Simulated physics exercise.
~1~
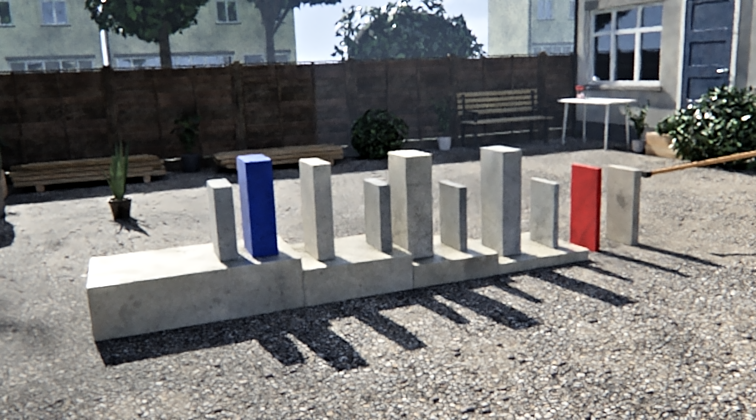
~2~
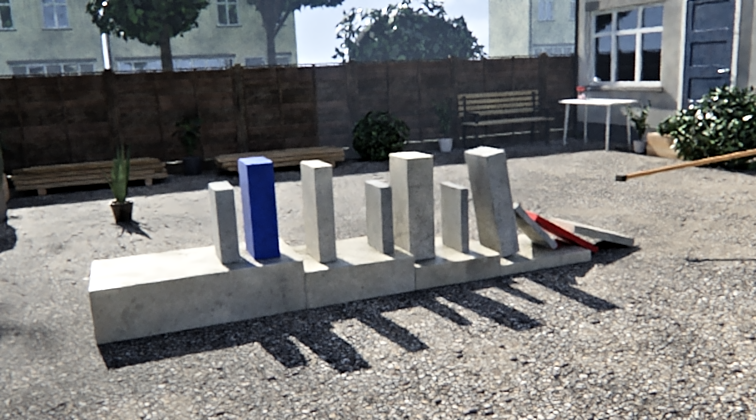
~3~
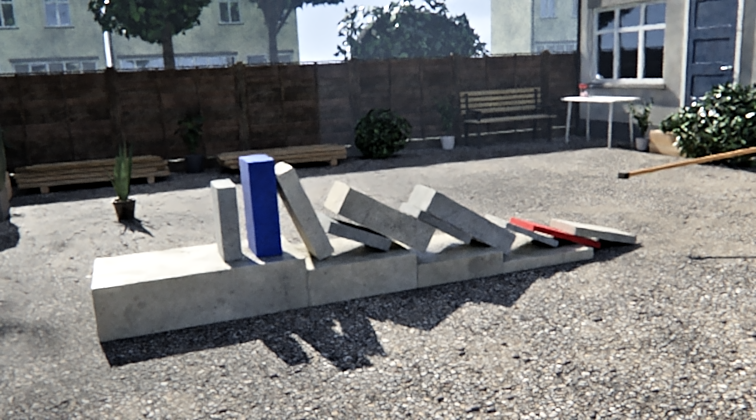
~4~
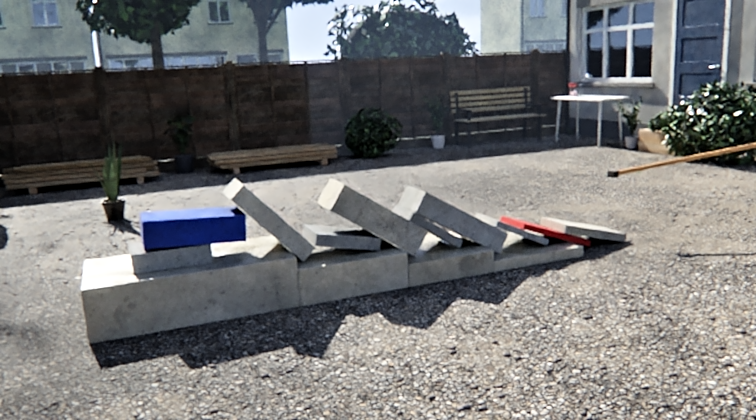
Upright slabs on low steps topple one after another from right to left until all lie fallen.
